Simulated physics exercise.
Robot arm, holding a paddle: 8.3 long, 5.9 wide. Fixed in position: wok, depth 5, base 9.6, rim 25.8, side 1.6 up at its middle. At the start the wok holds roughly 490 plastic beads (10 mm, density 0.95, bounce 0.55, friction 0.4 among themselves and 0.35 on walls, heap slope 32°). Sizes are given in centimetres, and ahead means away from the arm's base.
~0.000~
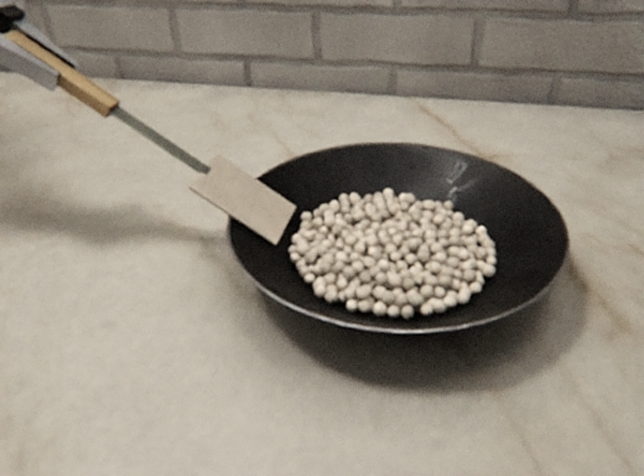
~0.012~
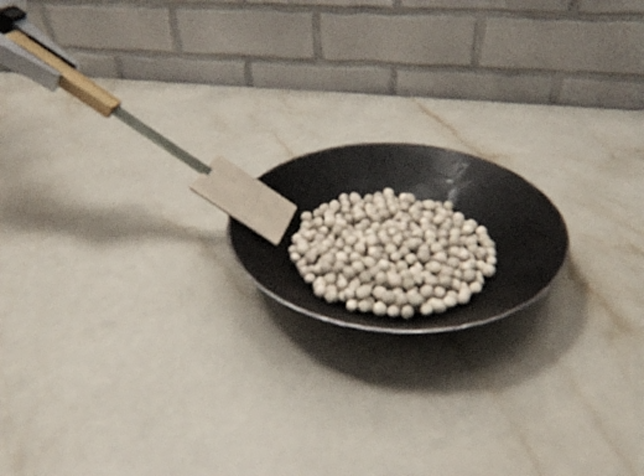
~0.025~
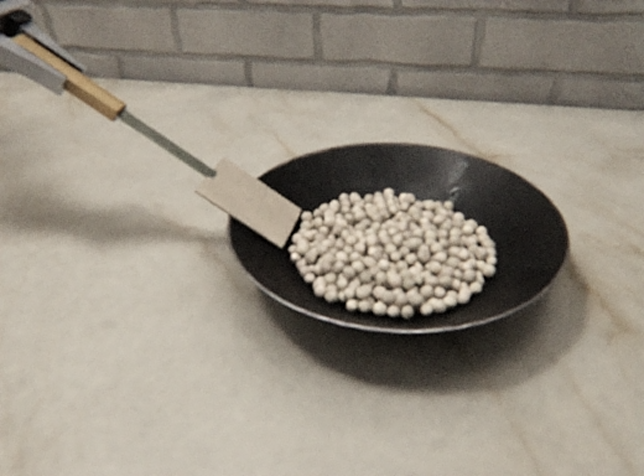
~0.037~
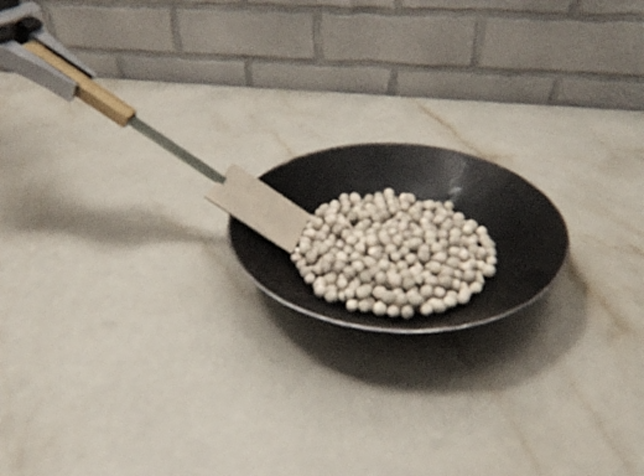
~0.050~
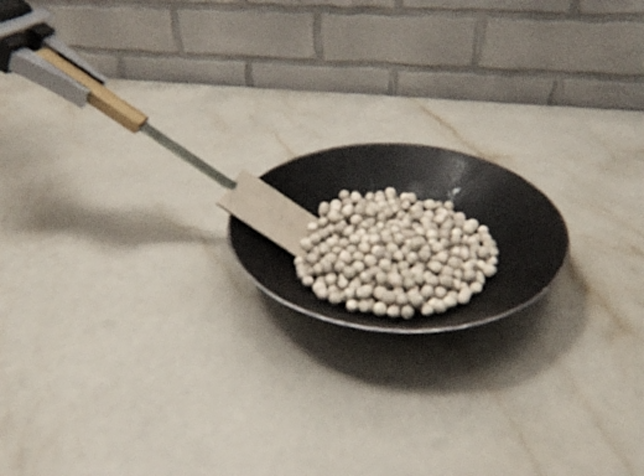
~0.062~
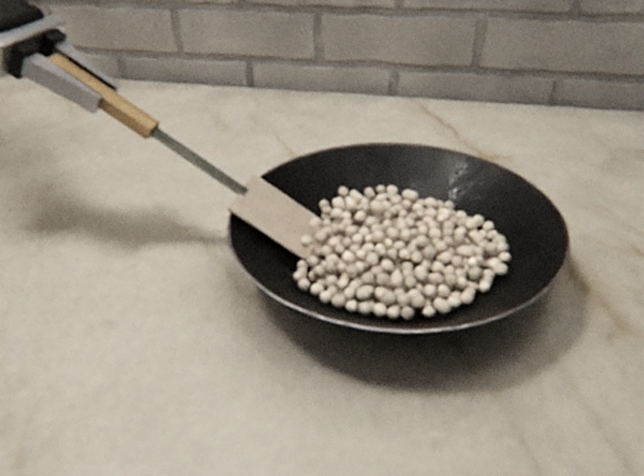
Robot arm easing a flat paddle down and right into a dark wok, nudging the near edge of pale beads slightly rightward.
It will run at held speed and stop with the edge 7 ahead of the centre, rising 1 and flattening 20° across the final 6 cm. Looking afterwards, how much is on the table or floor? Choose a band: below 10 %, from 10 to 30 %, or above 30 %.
That share falls below 10 %.
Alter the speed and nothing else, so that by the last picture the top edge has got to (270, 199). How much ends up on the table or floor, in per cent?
Expect about 15 per cent there.
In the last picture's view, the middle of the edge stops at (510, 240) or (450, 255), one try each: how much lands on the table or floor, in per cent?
Roughly 15 and 0 per cent.
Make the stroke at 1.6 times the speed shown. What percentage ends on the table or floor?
That comes to some 10 per cent, roughly.
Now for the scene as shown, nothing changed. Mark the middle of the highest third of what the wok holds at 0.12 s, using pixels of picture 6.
Roughly at (450, 247).
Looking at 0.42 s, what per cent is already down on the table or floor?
Share at that moment: Roughly 5 %.
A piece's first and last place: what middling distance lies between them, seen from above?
Distance: Around 4 cm.
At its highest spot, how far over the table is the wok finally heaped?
Peak at rest, approximately 6.0 centimetres.
After 0.12 s, sloping 34°, highest piece 6 above the table; 488 in the wok.
After 0.19 s, sloping 27°, highest piece 7 above the table; 482 in the wok, 6 on the blade or in flight.
After 0.42 s, sloping 14°, highest piece 6 above the table; 473 in the wok, 15 on the table or floor.
After 1.47 s, sloping 14°, highest piece 6 above the table; 473 in the wok, 15 on the table or floor.
At rest, 473 in the wok, 15 on the table or floor. That is 3 % on the table or floor.
